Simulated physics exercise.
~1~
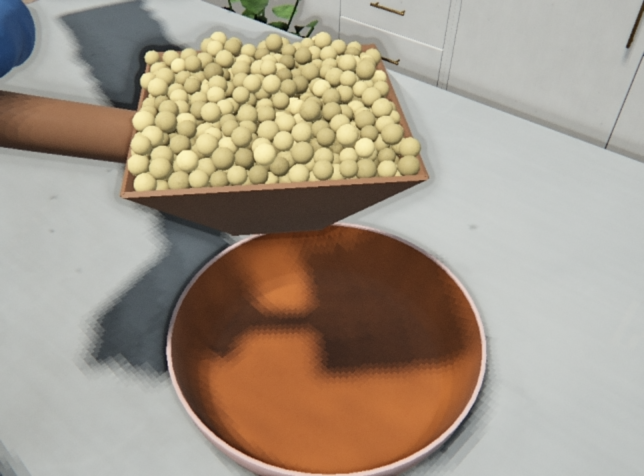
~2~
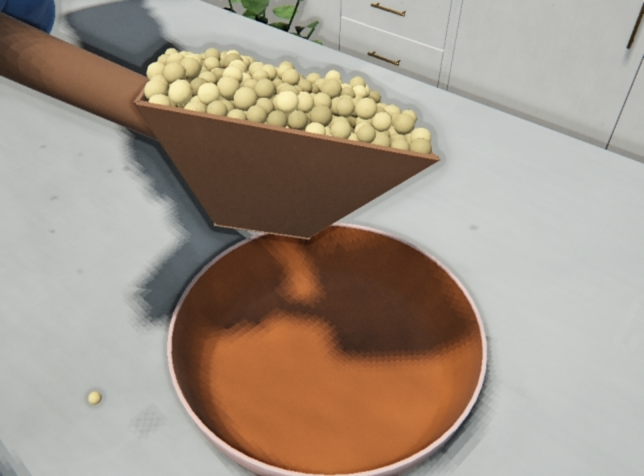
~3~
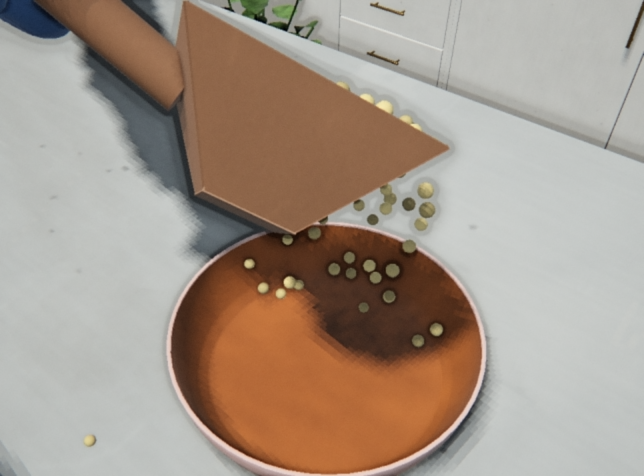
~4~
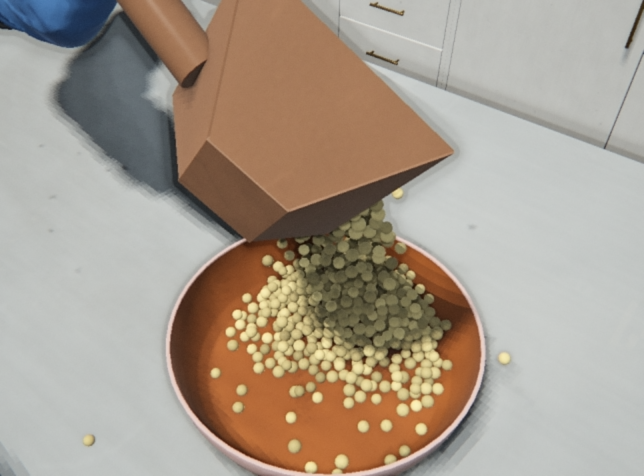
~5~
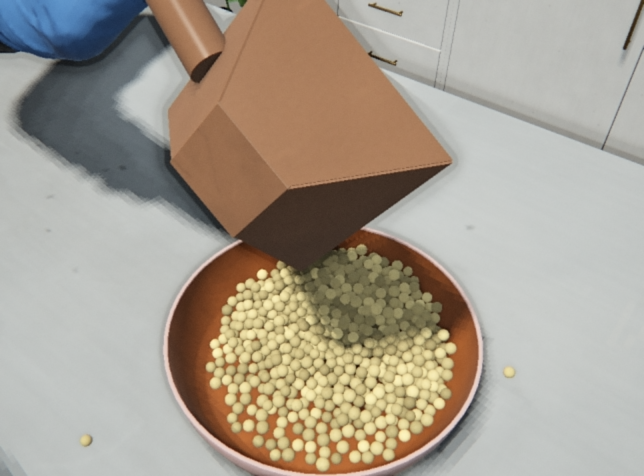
The clip opens on a square brown scoop heaped with pale, round soya beans, held by its handle above an empty orange-brown pan on a light grey counter. The scoop begins to tip toward the right, and one bean lies on the counter at the lower left. As it tilts further, the first beans spill over its edge and scatter into the pan. A thick stream follows, piling up below while another stray bean lands to the right of the pan. Finally the scoop is steeply upturned, and the beans cover most of the pan's base, with two left outside.
